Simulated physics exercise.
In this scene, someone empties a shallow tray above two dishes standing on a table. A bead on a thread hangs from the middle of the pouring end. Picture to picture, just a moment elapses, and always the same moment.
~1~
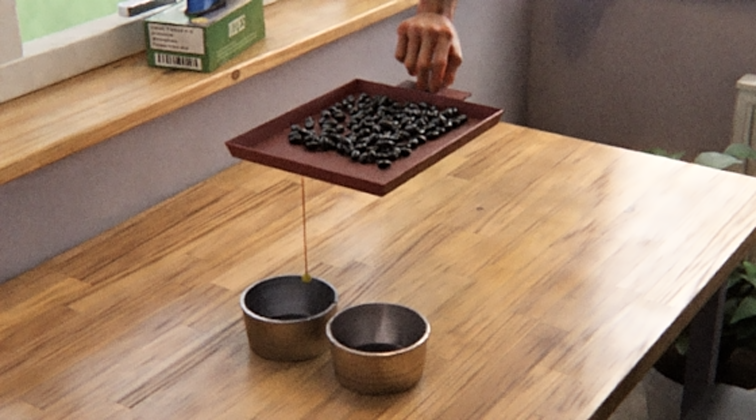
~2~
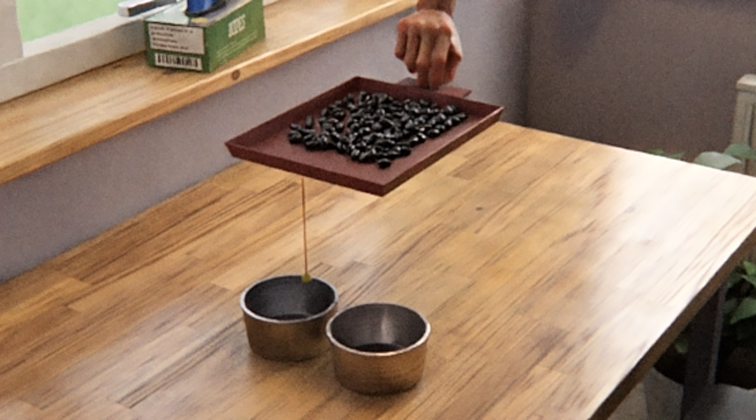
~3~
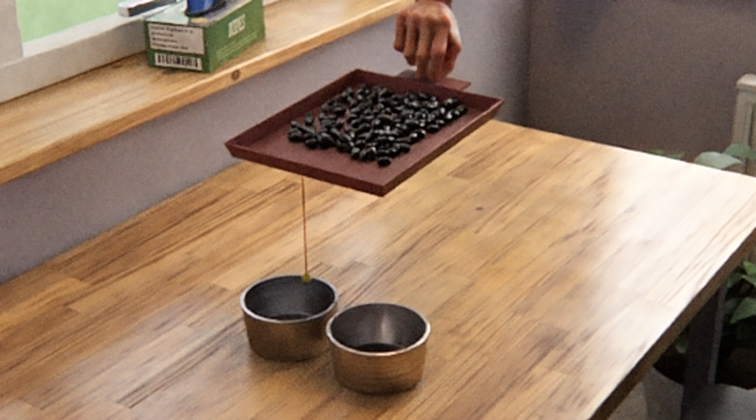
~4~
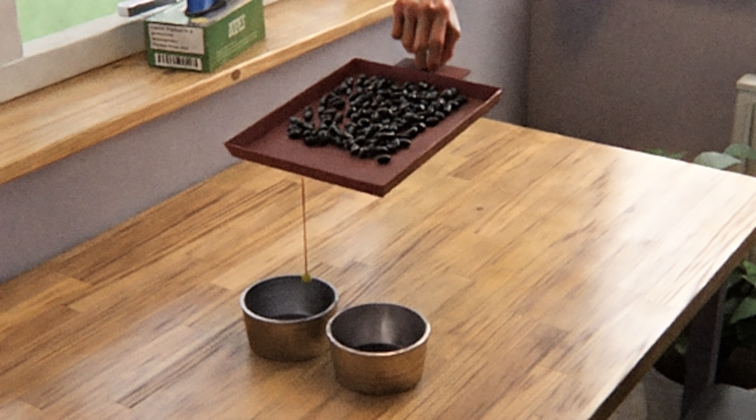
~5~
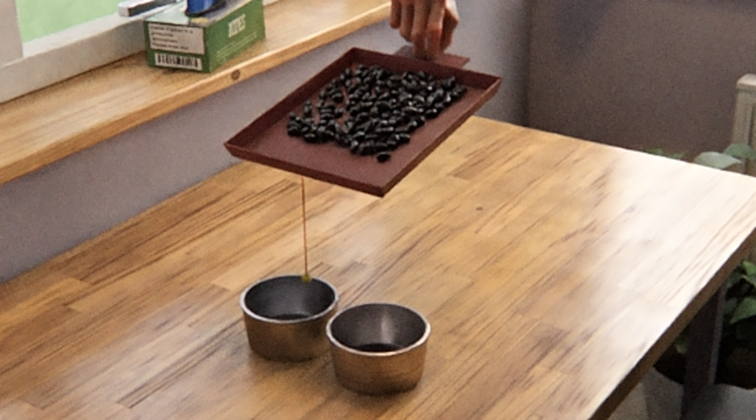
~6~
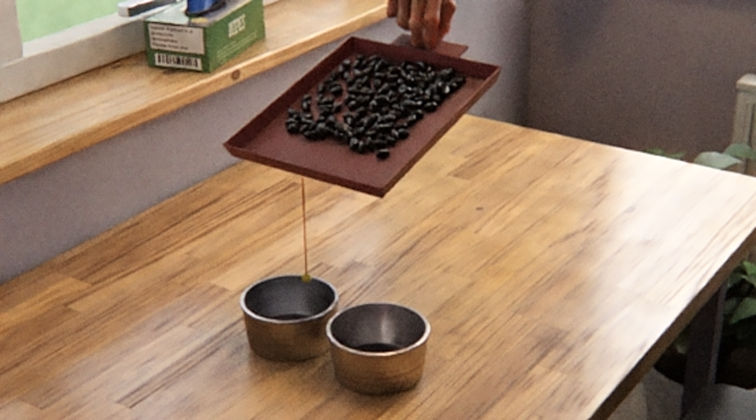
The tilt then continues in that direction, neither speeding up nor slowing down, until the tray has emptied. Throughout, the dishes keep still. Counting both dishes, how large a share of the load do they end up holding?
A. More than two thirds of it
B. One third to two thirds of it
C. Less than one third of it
B.
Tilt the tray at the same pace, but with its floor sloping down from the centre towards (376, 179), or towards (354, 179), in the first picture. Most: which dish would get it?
The rightmost dish, then the rightmost dish.
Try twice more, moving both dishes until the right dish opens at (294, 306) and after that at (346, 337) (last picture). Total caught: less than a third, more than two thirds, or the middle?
First attempt: In the middle band; second attempt: More than two thirds.
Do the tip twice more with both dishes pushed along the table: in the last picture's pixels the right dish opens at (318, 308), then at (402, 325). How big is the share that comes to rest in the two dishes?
You'd end up with around 60 per cent and then around 20 per cent.
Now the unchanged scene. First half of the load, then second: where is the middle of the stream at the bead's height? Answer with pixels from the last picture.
For the early half I get (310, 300), and for the late half (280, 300).
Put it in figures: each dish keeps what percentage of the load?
So the left dish keeps 30 per cent, and the right one keeps 30 per cent.
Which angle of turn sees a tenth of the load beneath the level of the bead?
Roughly 80°.
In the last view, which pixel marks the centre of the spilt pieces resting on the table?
Approximately (220, 372).
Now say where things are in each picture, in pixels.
In the first frame, corners of the pouring end at (232, 142) and (382, 181), level; middle of the load at (386, 127), black beans; left dish at (261, 335); right dish at (350, 367); bead on its thread at (307, 278).
In the second frame, corners of the pouring end at (232, 142) and (382, 181), level; middle of the load at (386, 126).
In the third frame, corners of the pouring end at (231, 142) and (381, 182), tipped barely, level across its low end; middle of the load at (386, 121).
In the fourth frame, corners of the pouring end at (231, 142) and (381, 182), tipped a little, level across its low end; middle of the load at (385, 114).
In the fifth frame, corners of the pouring end at (230, 142) and (380, 183), tipped a little, level across its low end; middle of the load at (385, 107).
In the sixth frame, corners of the pouring end at (230, 142) and (380, 184), tipped a little, level across its low end; middle of the load at (384, 100); left dish at (261, 335); right dish at (350, 367).
Soon, tray tipped steeply; nearly all on the tray; a stray few in the right dish; a stray few in the left dish; a stray few in the air.
A while on, tray tipped right over; about a quarter on the tray; a small part in the right dish; a small part in the left dish; a small part outside both; about a third in the air.
Towards the end, tray tipped past a quarter turn; about a quarter in the right dish; about a quarter in the left dish; about half outside both.
Finally, tray tipped past a quarter turn; about a quarter in the right dish; about a quarter in the left dish; about half outside both.
